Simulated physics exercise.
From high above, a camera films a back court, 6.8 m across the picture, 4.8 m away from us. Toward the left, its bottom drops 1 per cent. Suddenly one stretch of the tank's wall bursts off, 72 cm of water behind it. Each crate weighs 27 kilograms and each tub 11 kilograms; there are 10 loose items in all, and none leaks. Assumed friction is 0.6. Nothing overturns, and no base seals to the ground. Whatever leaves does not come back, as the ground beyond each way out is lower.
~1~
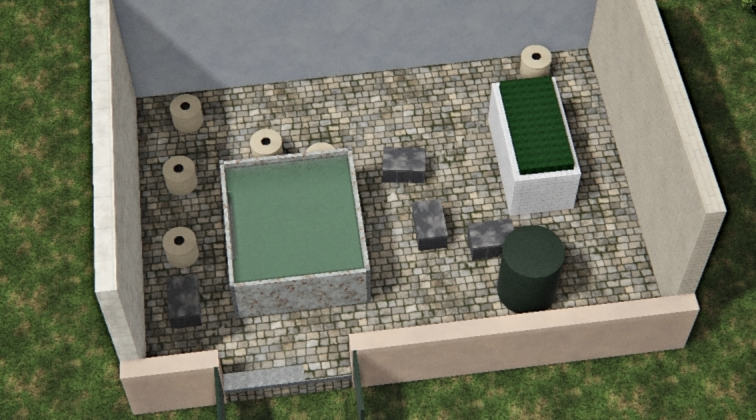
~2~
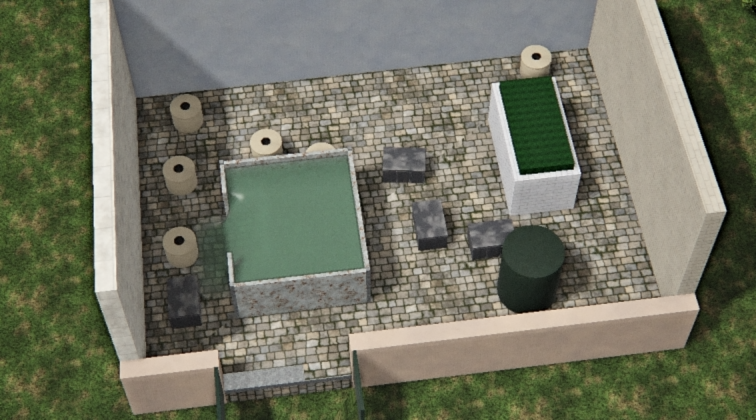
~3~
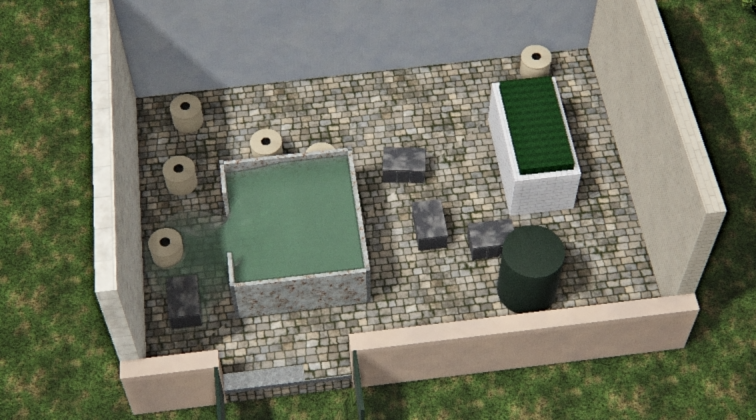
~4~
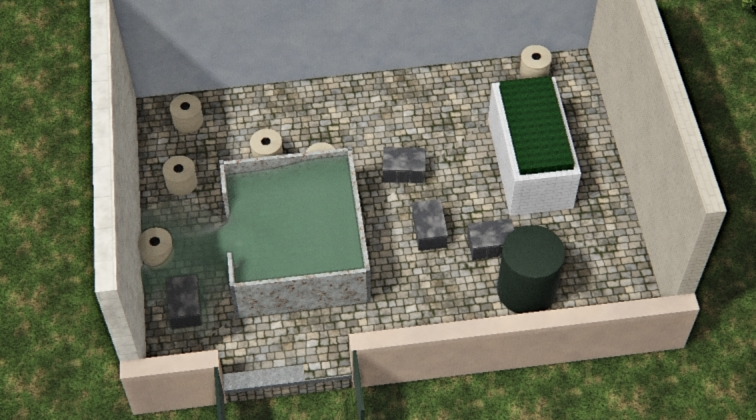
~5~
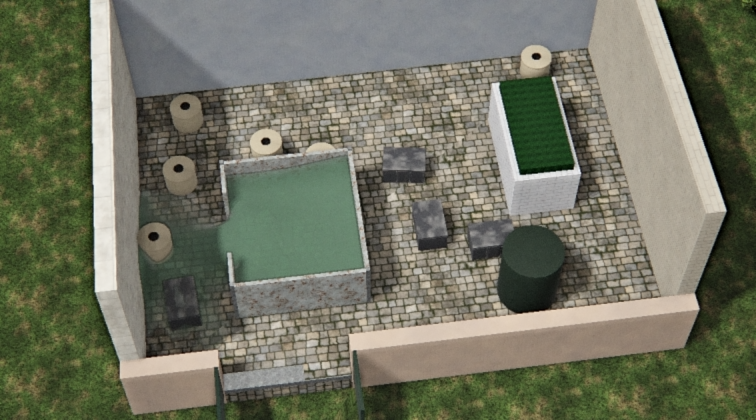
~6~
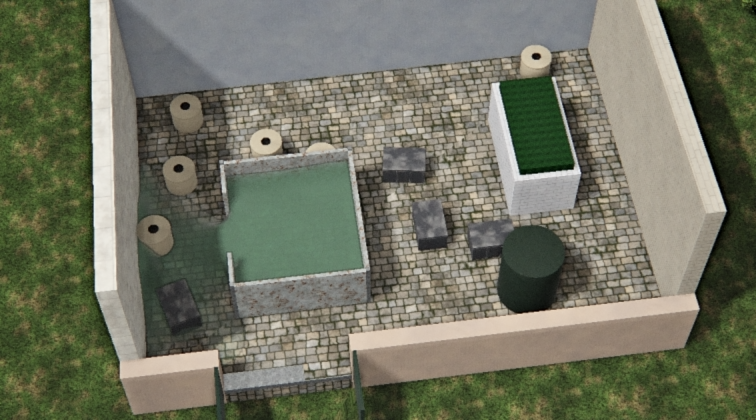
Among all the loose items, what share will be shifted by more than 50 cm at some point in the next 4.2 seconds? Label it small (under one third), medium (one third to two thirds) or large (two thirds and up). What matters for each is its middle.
Medium.
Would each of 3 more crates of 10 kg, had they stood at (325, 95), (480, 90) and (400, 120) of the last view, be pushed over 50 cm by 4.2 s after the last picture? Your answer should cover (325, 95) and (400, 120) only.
Beyond it, beyond it.
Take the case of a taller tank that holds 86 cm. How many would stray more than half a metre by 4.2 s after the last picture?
Result: 6.
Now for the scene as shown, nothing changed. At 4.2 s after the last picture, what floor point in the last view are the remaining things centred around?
Centred roughly on (384, 178).
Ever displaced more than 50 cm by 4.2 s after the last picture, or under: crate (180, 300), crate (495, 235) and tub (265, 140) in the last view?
In order: Farther, not as far and not as far.
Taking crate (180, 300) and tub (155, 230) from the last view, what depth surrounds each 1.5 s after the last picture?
Depths: Near 8 cm, then near 4 cm.
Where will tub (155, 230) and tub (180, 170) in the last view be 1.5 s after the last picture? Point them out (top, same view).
Somewhere about (224, 160) and (238, 134).
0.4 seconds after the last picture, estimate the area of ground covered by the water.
About 7.5 m2 is covered.
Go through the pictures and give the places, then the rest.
In the first frame, a tub at (179, 241) rests on the ground; a crate at (183, 296) rests on the ground; 3.2 m2 under water; 0 of 10 have shifted.
In the second frame, a tub at (179, 241) rests on the ground; a crate at (183, 296) rests on the ground; water covers 3.8 m2; 0 of 10 have shifted.
In the third frame, a tub at (165, 242), on the bottom, 19 cm from its start; a crate at (183, 296), on the bottom; water covers 4.4 m2; 1 of 10 have shifted.
In the fourth frame, a tub at (155, 242) rests on the ground, 33 cm from its start; a crate at (183, 296) rests on the ground; 5.1 m2 under water; 1 of 10 have shifted.
In the fifth frame, a tub at (154, 237) floats, 33 cm from its start; a crate at (181, 297), on the bottom; 5.5 m2 under water; 1 of 10 have shifted.
In the sixth frame, a tub at (153, 229), afloat, 32 cm from its start; a crate at (178, 302) rests on the ground, 11 cm from its start; 6.0 m2 under water; 2 of 10 have shifted.
Then, 0.4 s after the last picture 0 of 10 are over 50 cm from their spots; 1 afloat.
Then, 1.5 s after the last picture 4 of 10 are over 50 cm from their spots; 1 afloat.
Then, 2.8 s after the last picture 4 of 10 are over 50 cm from their spots; 0 afloat.
Then, 4.2 s after the last picture 4 of 10 are over 50 cm from their spots, and 4 have been at some point; 0 afloat.
